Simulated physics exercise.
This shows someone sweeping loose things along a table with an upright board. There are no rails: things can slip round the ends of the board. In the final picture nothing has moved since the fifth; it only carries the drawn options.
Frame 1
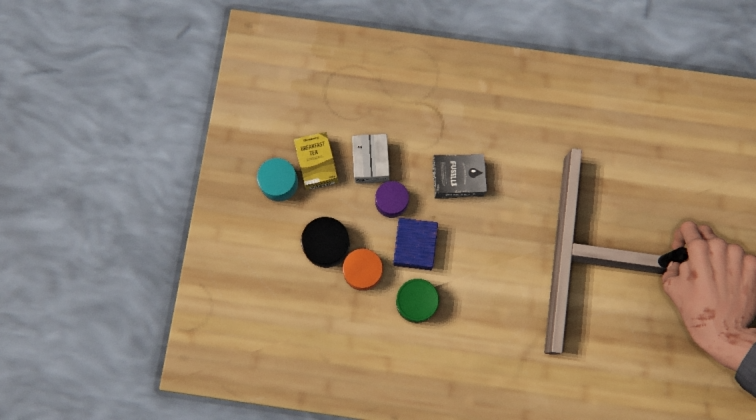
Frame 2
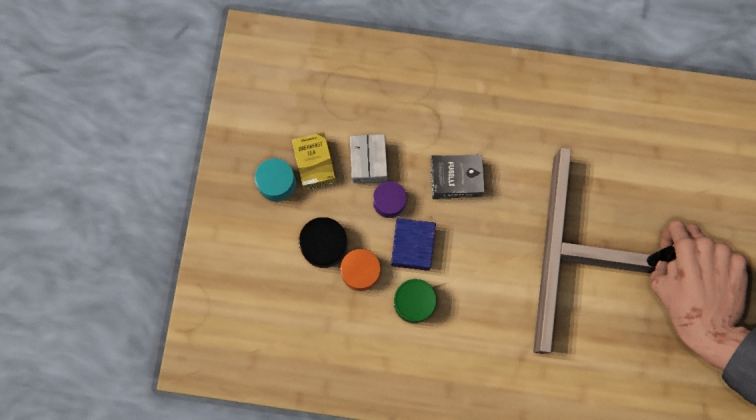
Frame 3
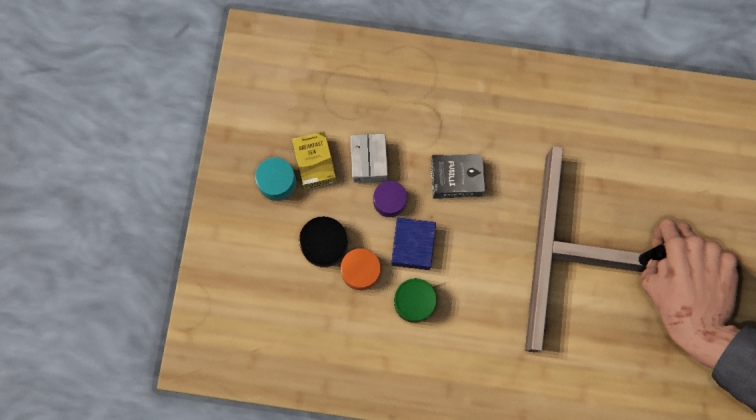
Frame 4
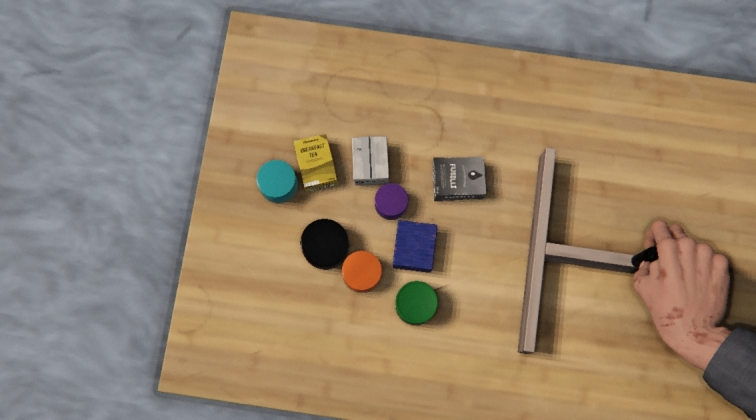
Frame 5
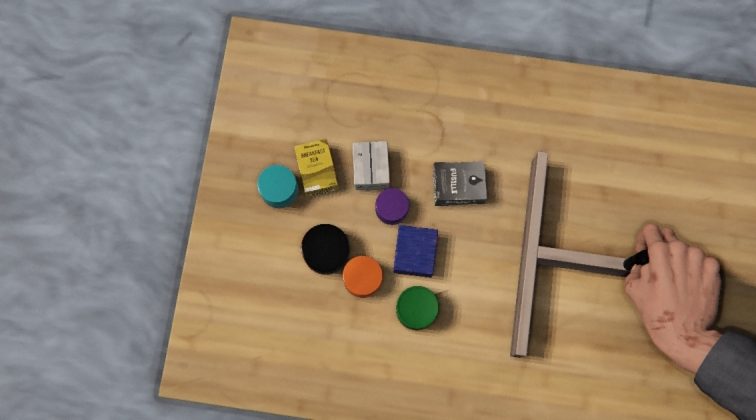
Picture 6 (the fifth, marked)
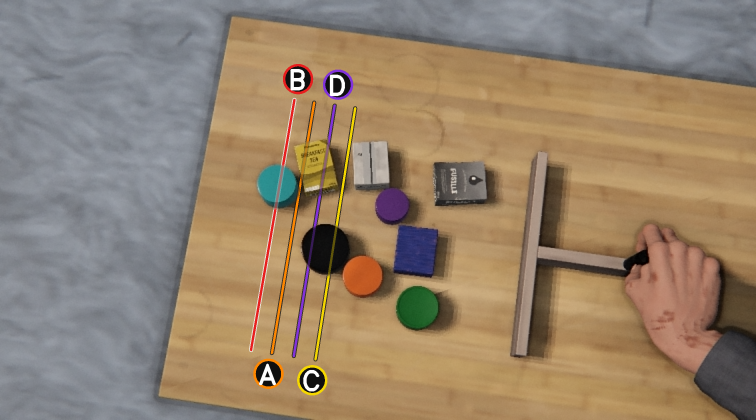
A hand gripping the handle of an upright board slides it slowly leftward across the wooden table, narrowing the gap to a loose group of small items. The grey packet, yellow packet, white box, blue block and round pots and jars stay in their places, untouched by the board throughout.
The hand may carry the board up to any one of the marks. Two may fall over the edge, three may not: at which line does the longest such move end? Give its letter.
Line B.
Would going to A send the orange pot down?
No.
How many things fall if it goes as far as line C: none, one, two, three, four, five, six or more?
The count is none.
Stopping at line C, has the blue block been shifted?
Yes.
On the marked copy, A at (294, 224); B at (273, 221); C at (336, 230); D at (315, 227).
Following B. Soon after the start, board (438, 237); green jar (401, 307); grey packet (414, 174).
Later, board (344, 224); turquoise pot (208, 187); yellow packet (247, 156).
In the end, board (274, 214); turquoise pot over the edge; yellow packet over the edge; two fallen.
As for the rest, A is within the limit but short; C is within the limit but short; D is within the limit but short.
